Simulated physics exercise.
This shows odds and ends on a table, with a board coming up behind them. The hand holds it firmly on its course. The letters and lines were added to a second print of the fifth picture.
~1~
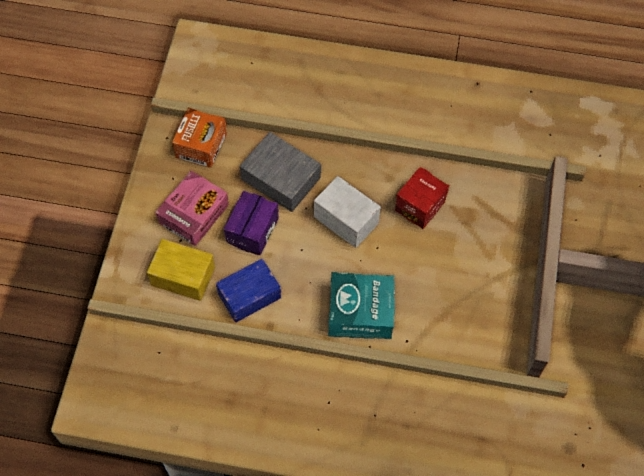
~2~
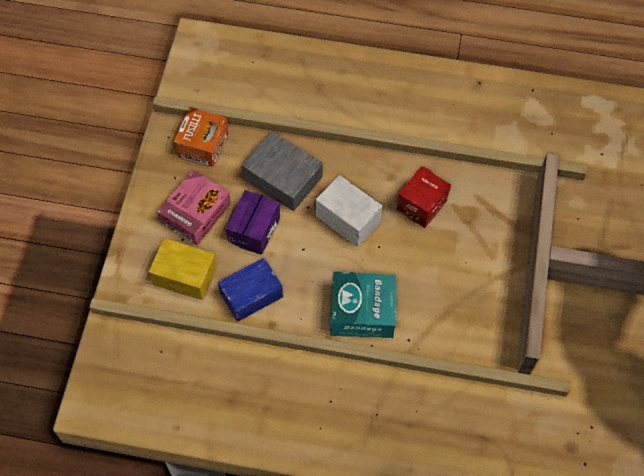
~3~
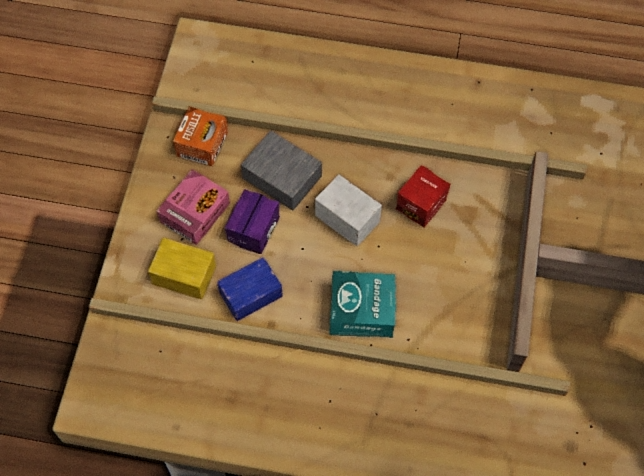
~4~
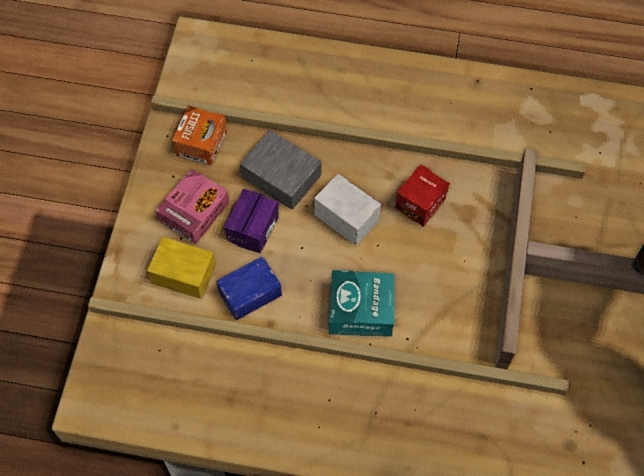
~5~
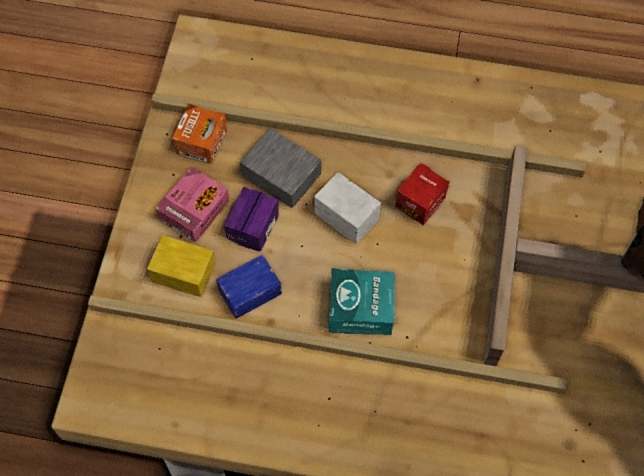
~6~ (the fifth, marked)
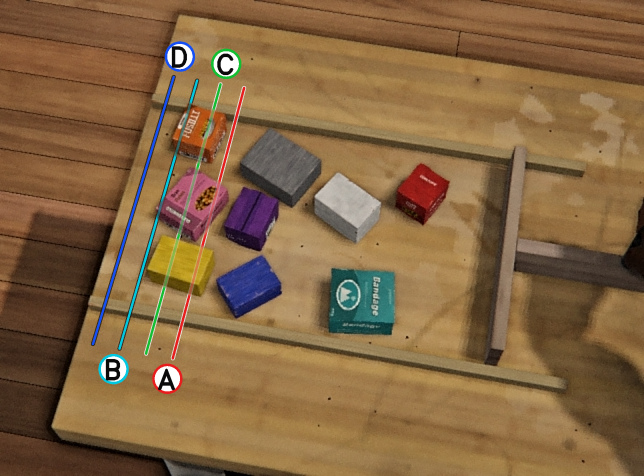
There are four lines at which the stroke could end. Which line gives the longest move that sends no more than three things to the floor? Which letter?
It should halt at A.
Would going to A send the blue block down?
By then, no.
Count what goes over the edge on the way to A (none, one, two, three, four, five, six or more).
By then, three.
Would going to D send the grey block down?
By then, yes.
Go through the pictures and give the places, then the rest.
Grey block (281, 172); orange packet (200, 138); board (552, 254), in the first picture.
Board (544, 251); purple box (253, 222), in the second picture.
Board (532, 248); blue block (251, 289), in the third picture.
Board (520, 246); red packet (422, 195), in the fourth picture.
Board (510, 243); grey block (281, 168); orange packet (200, 134); white block (347, 208), in the fifth picture.
On the marked copy, A at (211, 214); B at (161, 206); C at (186, 210); D at (136, 202).
With A. Early on, board (402, 225); turquoise box (349, 299); red packet (383, 187).
Further on, board (293, 207); orange packet (185, 130); yellow block (148, 260).
At the end, board (213, 193); yellow block over the edge; orange packet over the edge; three fallen.
As for the rest, B drops six; C drops six; D drops nine.
